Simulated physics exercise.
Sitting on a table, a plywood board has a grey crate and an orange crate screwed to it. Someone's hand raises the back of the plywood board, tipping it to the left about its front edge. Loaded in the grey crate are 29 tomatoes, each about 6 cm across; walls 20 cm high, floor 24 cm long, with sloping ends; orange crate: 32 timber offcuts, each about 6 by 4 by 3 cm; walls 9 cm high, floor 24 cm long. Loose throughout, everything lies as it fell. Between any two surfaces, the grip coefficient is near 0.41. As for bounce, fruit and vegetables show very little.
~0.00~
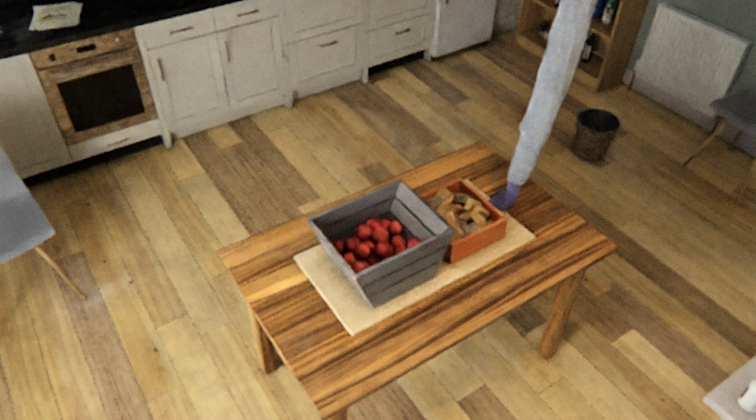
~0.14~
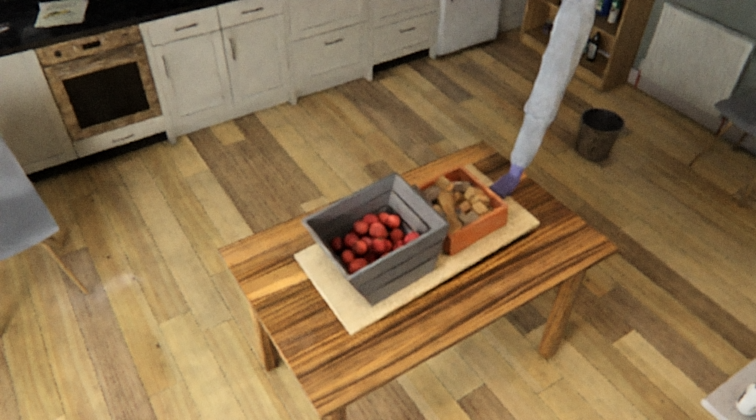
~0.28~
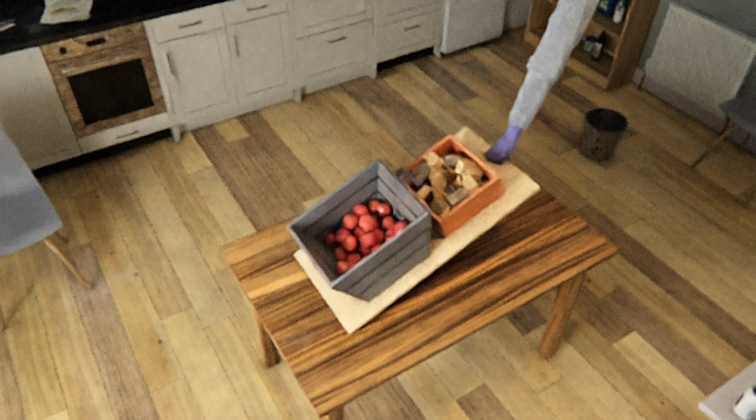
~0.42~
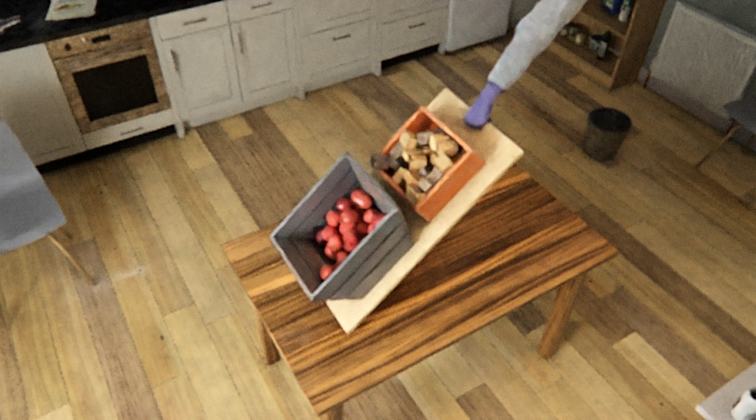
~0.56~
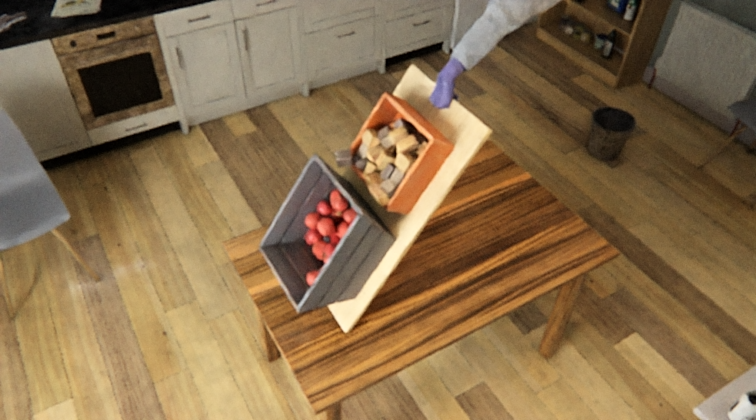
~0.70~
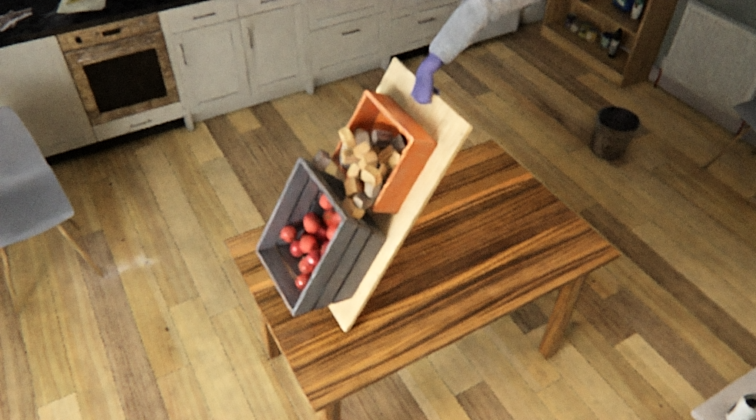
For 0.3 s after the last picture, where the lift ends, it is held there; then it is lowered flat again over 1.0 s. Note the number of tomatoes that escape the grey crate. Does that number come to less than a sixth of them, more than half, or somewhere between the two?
I reckon it keeps more than five sixths of its pieces.
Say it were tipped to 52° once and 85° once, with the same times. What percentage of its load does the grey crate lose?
First 0 %, second 100 %.
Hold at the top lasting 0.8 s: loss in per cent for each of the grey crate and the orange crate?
Grey crate 0%, orange crate 30%.
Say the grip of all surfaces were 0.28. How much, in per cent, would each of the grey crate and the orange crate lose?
In that case the grey crate sheds 10 per cent, while the orange crate sheds 10 per cent.
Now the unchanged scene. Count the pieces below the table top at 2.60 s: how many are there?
At that time, the count is near 1.
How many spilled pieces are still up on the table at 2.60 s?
Roughly 8.
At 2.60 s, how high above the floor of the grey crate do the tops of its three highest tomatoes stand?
14 cm or thereabouts.
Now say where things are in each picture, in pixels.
In the first picture (each is followed by its nearest rim corner in this view), grey crate, (357, 275); orange crate, (455, 243); 0° from level; none out.
The second picture shows grey crate, (350, 277); orange crate, (453, 236); 6° from level.
The third picture shows grey crate, (332, 285); orange crate, (442, 219); 21° from level.
The fourth picture shows grey crate, (312, 297); orange crate, (417, 207); 39° from level.
The fifth picture shows grey crate, (298, 309); orange crate, (388, 206); 54° from level.
The sixth picture shows grey crate, (293, 313); orange crate, (374, 207); 60° from level; 2 out, the lowest offcut at (353, 208).
After 1.00 s, tilt 60°; grey crate 29 in, 0 out and orange crate 25 in, 7 out.
After 1.38 s, tilt 41°; grey crate 27 in, 2 out and orange crate 22 in, 10 out.
After 1.92 s, tilt 1°; grey crate 27 in, 2 out and orange crate 22 in, 10 out.
Final count (at 2.60 s), grey crate 27 in, 2 out and orange crate 22 in, 10 out. Asked share, 2 of 29, 7 per cent.
